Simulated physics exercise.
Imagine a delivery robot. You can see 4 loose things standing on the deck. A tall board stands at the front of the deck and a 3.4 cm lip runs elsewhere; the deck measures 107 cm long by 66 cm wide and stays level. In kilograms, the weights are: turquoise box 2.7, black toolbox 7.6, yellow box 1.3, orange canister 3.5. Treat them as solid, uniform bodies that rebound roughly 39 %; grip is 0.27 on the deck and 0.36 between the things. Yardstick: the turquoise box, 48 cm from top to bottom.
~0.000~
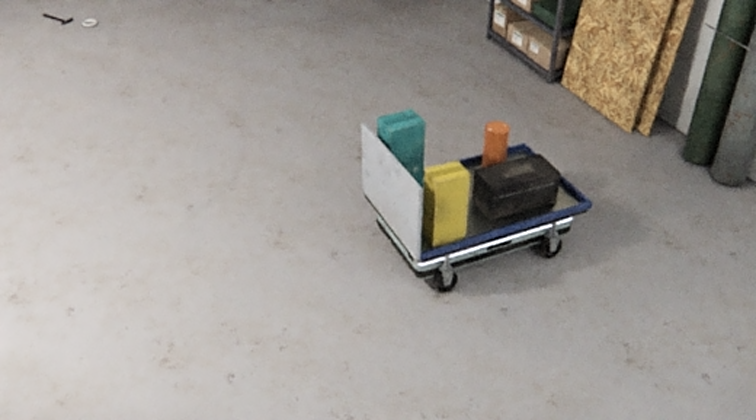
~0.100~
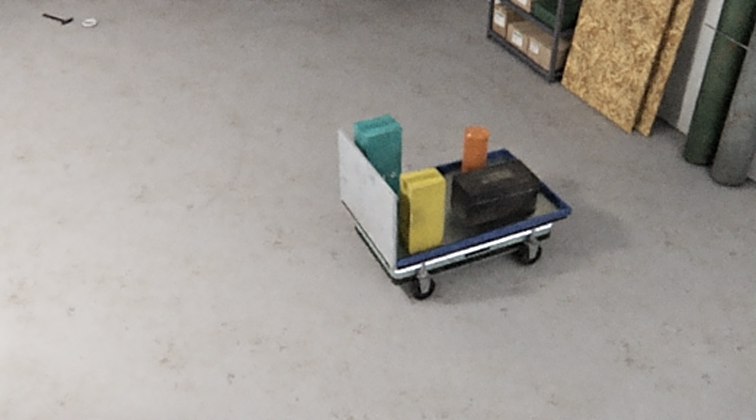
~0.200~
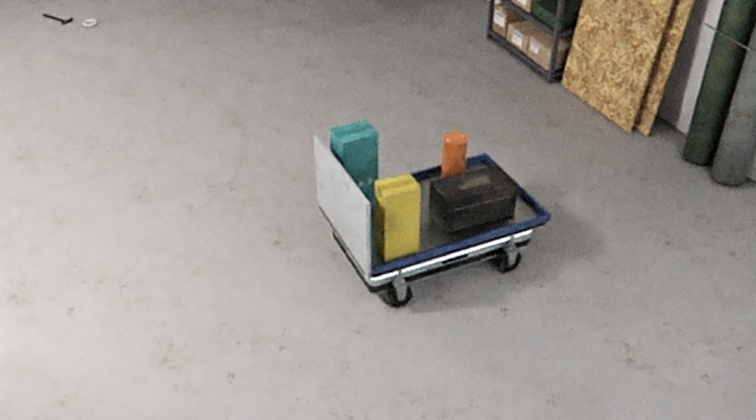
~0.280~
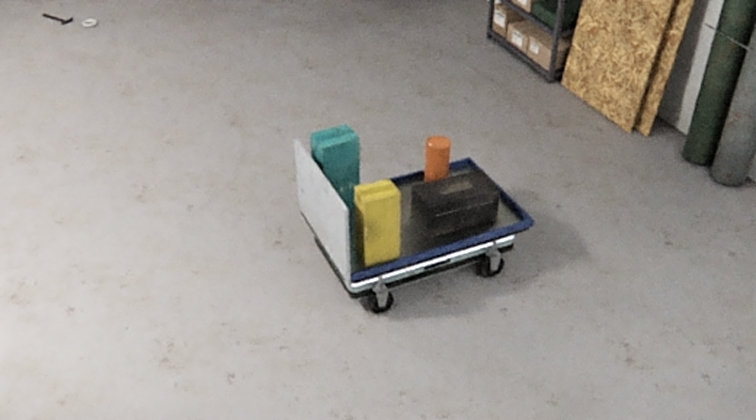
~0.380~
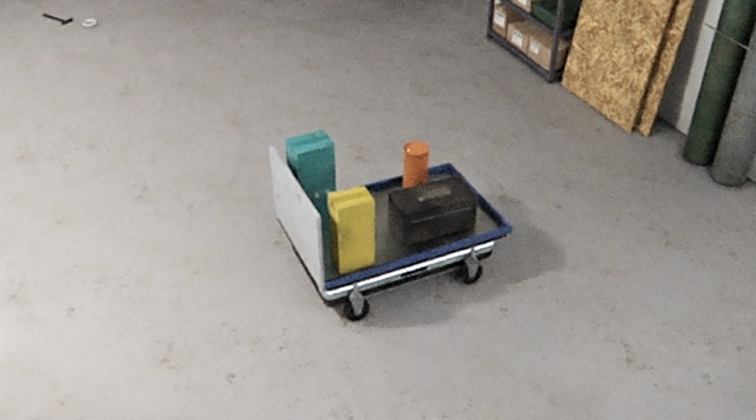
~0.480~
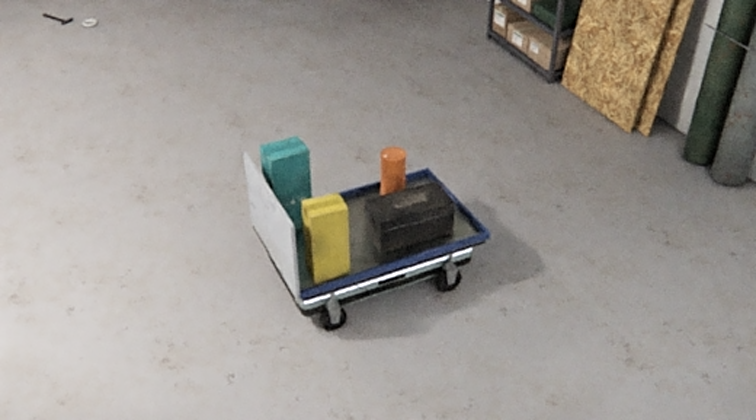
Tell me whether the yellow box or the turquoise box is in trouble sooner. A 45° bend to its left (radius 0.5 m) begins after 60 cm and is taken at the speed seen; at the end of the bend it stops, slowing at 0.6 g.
Sooner in trouble is the latter of the two.
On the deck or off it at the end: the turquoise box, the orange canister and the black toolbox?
Final state - the turquoise box ends out of bounds; the orange canister stays within bounds; the black toolbox stays within bounds.
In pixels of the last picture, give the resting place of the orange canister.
I'd put it at around (258, 337).
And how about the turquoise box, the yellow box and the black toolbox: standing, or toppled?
Well, the turquoise box tumbles down, the yellow box holds steady, and the black toolbox holds steady.
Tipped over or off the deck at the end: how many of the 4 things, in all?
2.
After 0.68 s, cart 95 cm along, turned 23°; turquoise box now off the deck; yellow box moved 25 cm near (282, 262); orange canister moved 4 cm.
After 1.08 s, cart 144 cm along, turned 45°; yellow box moved 37 cm near (245, 346); orange canister 31° off upright; black toolbox moved 10 cm.
After 1.38 s, cart 146 cm along, turned 45°, stopped; yellow box moved 35 cm near (244, 360); orange canister on its side; black toolbox moved 22 cm.
In the end (2.0 s), off the deck, turquoise box; toppled on the deck, orange canister; not toppled but over 10 cm from the start, black toolbox and yellow box. At the end, from the last picture's camera, yellow box near (244, 360). Yellow box was never lost; turquoise box went at 0.64 s.
